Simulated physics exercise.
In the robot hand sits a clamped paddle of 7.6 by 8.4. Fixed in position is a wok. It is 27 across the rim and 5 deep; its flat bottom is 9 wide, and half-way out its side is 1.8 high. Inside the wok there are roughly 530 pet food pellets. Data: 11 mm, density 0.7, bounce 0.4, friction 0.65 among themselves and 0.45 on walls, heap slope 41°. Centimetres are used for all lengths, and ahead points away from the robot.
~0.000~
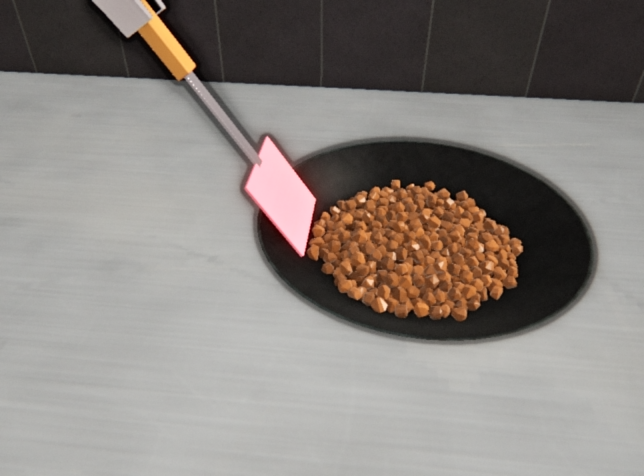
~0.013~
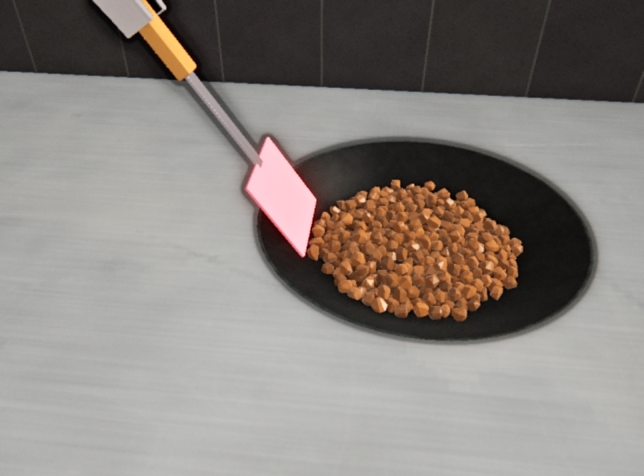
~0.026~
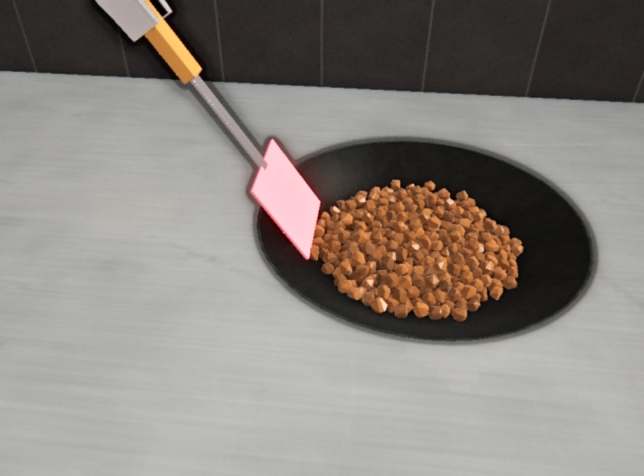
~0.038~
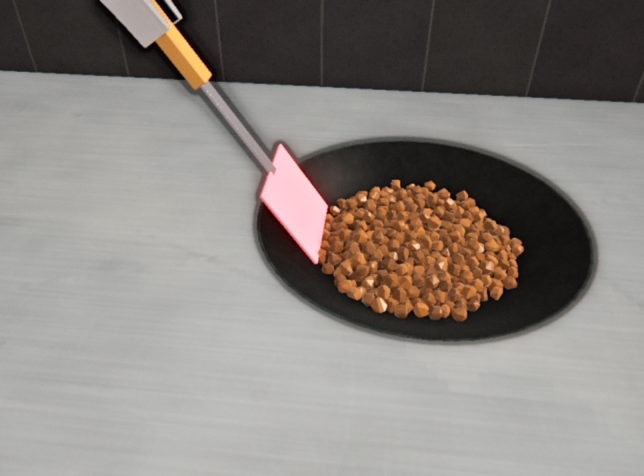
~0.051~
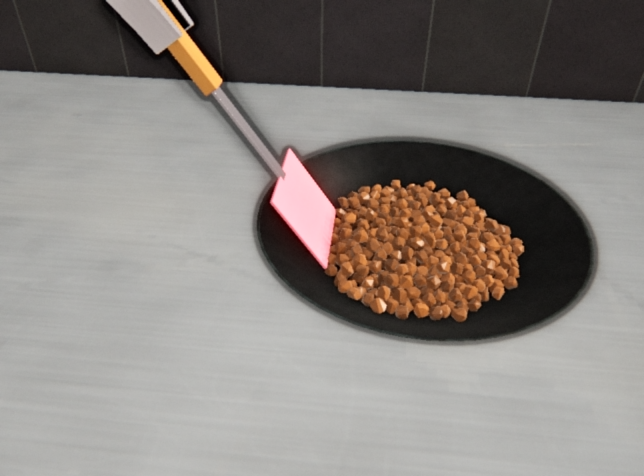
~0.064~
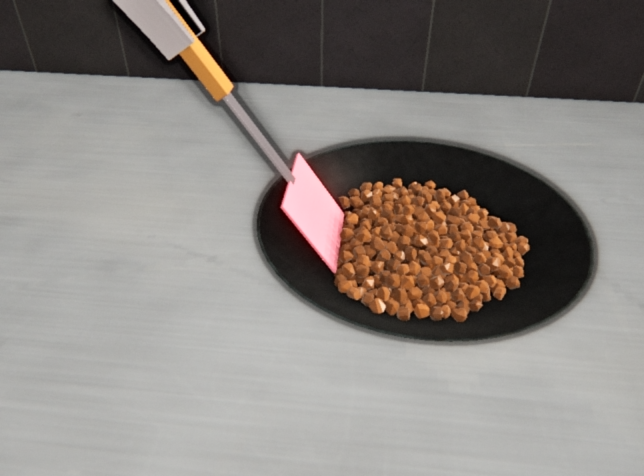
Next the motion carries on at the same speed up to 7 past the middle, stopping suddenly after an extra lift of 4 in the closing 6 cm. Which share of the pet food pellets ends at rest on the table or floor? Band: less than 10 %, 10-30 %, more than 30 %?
10-30 %.
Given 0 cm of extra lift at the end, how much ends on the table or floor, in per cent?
You'd expect near 30 percent of it there.
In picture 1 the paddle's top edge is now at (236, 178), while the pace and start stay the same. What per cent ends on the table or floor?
About 20 per cent.
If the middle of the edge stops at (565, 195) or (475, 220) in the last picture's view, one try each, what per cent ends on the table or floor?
First try roughly 50 percent, second roughly 5 percent.
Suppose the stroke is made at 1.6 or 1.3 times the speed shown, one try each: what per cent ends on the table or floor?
The two tries give about 40 and 30 in a hundred.
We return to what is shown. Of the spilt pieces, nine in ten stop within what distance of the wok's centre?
Roughly 25 cm.
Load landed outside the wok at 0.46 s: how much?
Roughly 15 percent.
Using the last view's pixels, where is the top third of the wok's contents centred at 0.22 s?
The middle lies somewhere about (528, 226).
After 0.14 s, sloping 56°, highest piece 6 above the table; 532 in the wok.
After 0.22 s, sloping 56°, highest piece 14 above the table; 523 in the wok, 9 on the blade or in flight.
After 0.46 s, sloping 56°, highest piece 7 above the table; 425 in the wok, 92 on the table or floor, 15 on the blade or in flight.
After 1.51 s, sloping 56°, highest piece 6 above the table; 422 in the wok, 110 on the table or floor.
In the end, 422 in the wok, 110 on the table or floor. That is 21 % on the table or floor.
